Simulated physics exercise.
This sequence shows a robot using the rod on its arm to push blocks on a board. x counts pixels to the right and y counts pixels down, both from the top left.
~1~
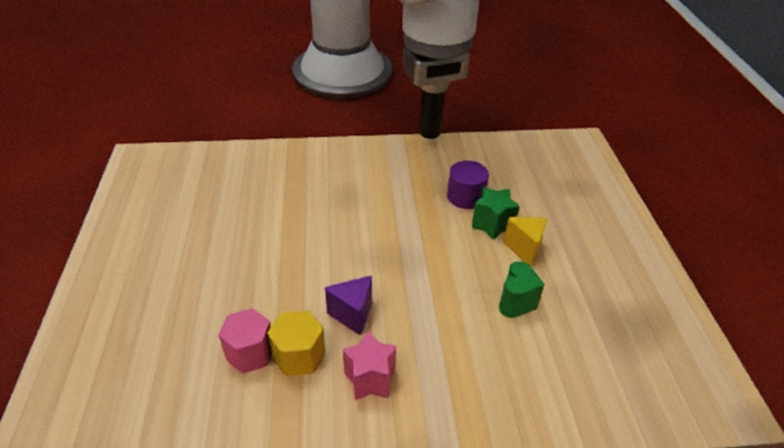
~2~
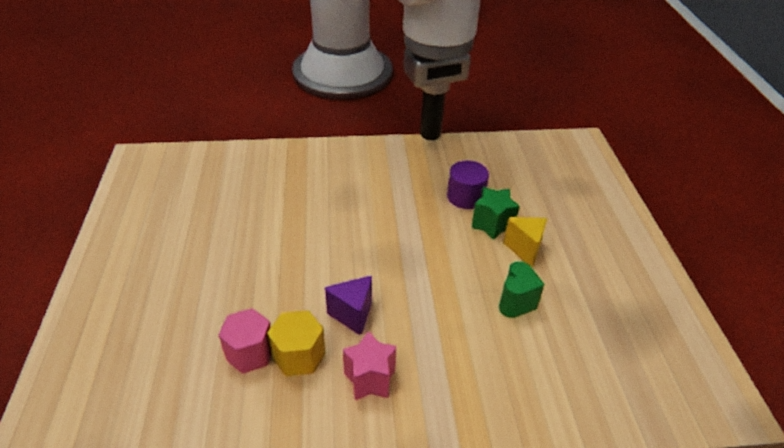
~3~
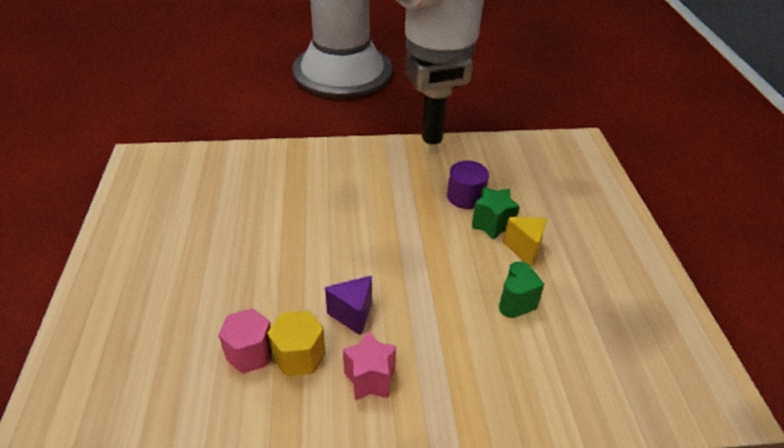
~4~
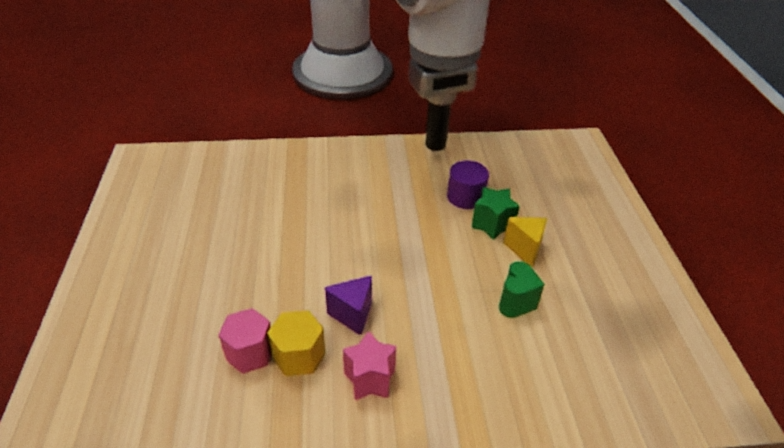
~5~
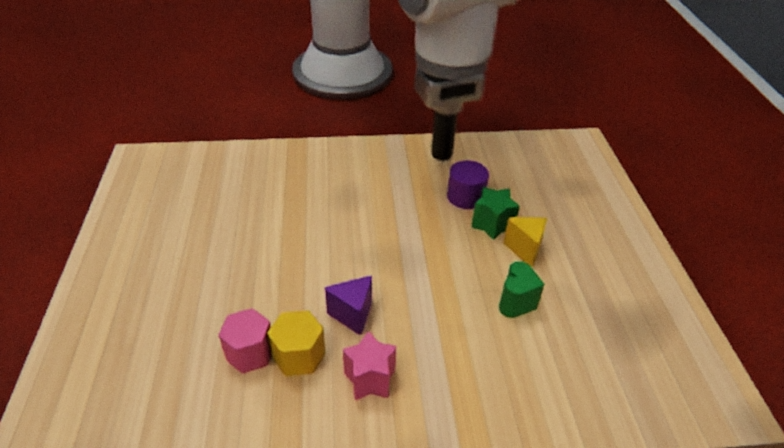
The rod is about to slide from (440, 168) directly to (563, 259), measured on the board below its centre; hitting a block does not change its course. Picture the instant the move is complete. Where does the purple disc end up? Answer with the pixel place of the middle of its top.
Its top centre lands on (482, 201).
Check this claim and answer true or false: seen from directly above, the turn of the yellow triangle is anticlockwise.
False - the claim does not hold.
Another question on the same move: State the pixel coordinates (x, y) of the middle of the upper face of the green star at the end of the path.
At pixel (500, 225).
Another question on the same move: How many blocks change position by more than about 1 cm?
There will be three or more blocks displaced.
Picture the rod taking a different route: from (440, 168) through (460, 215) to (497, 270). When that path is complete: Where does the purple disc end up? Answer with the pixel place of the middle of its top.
(496, 187)
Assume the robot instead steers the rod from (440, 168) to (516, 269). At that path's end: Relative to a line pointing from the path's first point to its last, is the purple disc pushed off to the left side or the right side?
It will end up to the left.
What follows on the original path. One third of the way, rod (479, 183); purple disc (479, 191); green star (499, 214), turned 30° anticlockwise; yellow triangle (537, 228).
Two thirds of the way, rod (520, 213); purple disc (482, 201); green star (500, 225), turned 25° anticlockwise; yellow triangle (538, 231), turned 30° anticlockwise.
At the end, rod (567, 247); purple disc (482, 201); green star (500, 225), turned 25° anticlockwise; green heart-shaped block in place; yellow triangle (552, 245), turned 50° clockwise.
